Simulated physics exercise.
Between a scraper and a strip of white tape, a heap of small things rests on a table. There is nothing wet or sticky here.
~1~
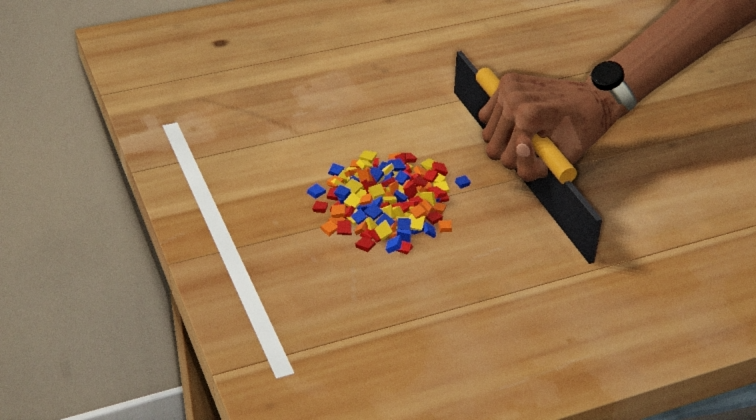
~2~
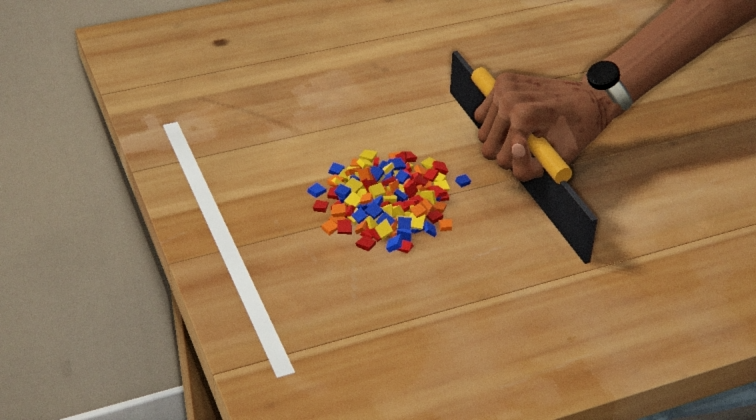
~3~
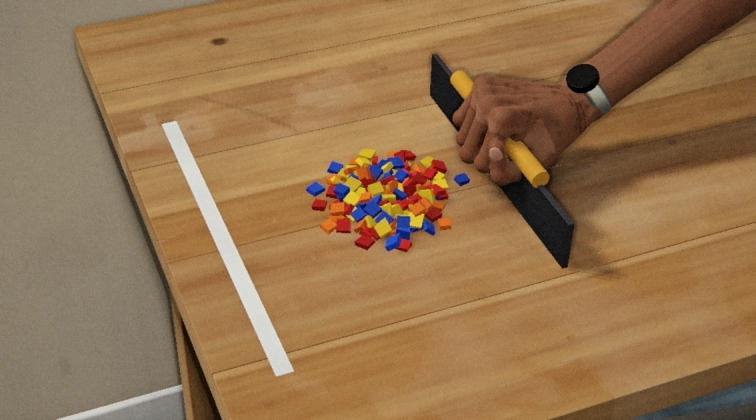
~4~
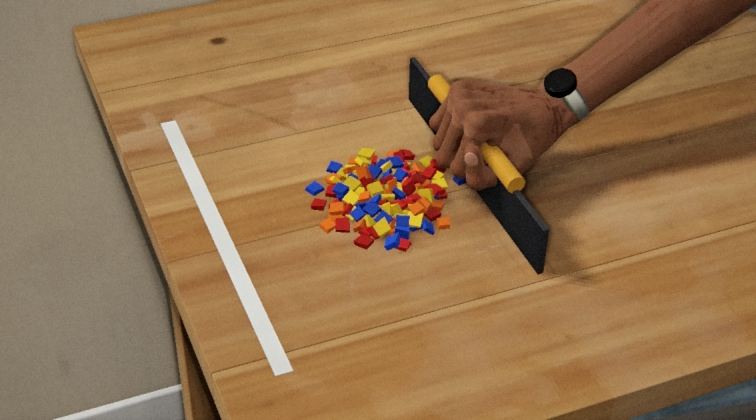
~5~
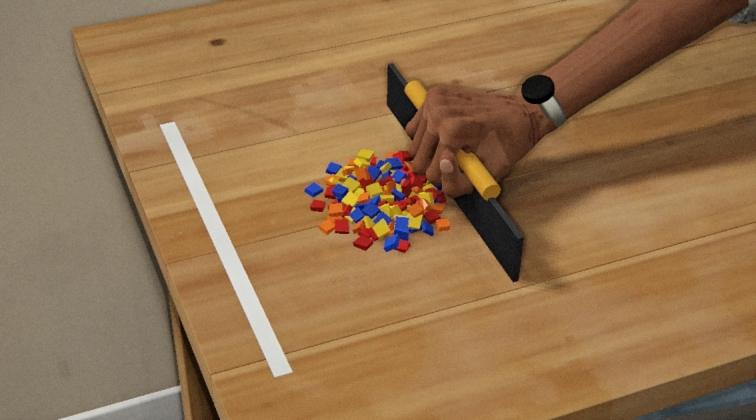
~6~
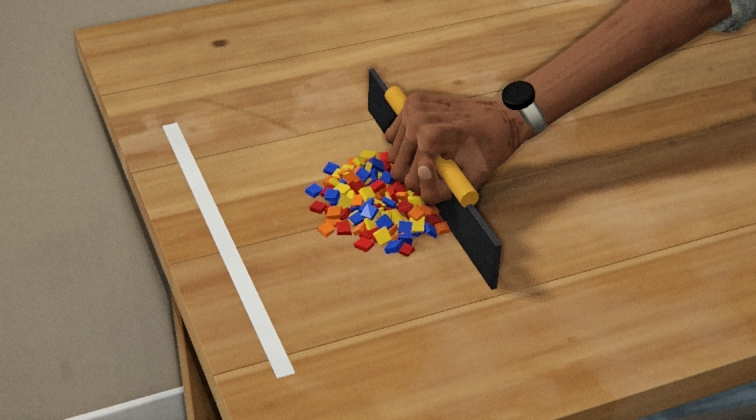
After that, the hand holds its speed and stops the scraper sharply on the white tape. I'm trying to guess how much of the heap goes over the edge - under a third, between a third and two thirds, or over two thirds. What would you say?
The amount knocked off surpasses a third yet never gets to two thirds.
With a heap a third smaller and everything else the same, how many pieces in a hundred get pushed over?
I'd put it at around 40 per cent.
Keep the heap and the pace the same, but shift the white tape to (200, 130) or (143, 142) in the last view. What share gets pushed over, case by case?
About 20 % and 90 %.
Soon after the last picture, scraper still moving, near (321, 174); heap all on the table, its front near (221, 231).
A little later, scraper stopped at the white tape; heap about a third over the edge.
Later still, scraper stopped at the white tape; heap about half over the edge.
At rest, scraper stopped at the white tape; heap about half over the edge.
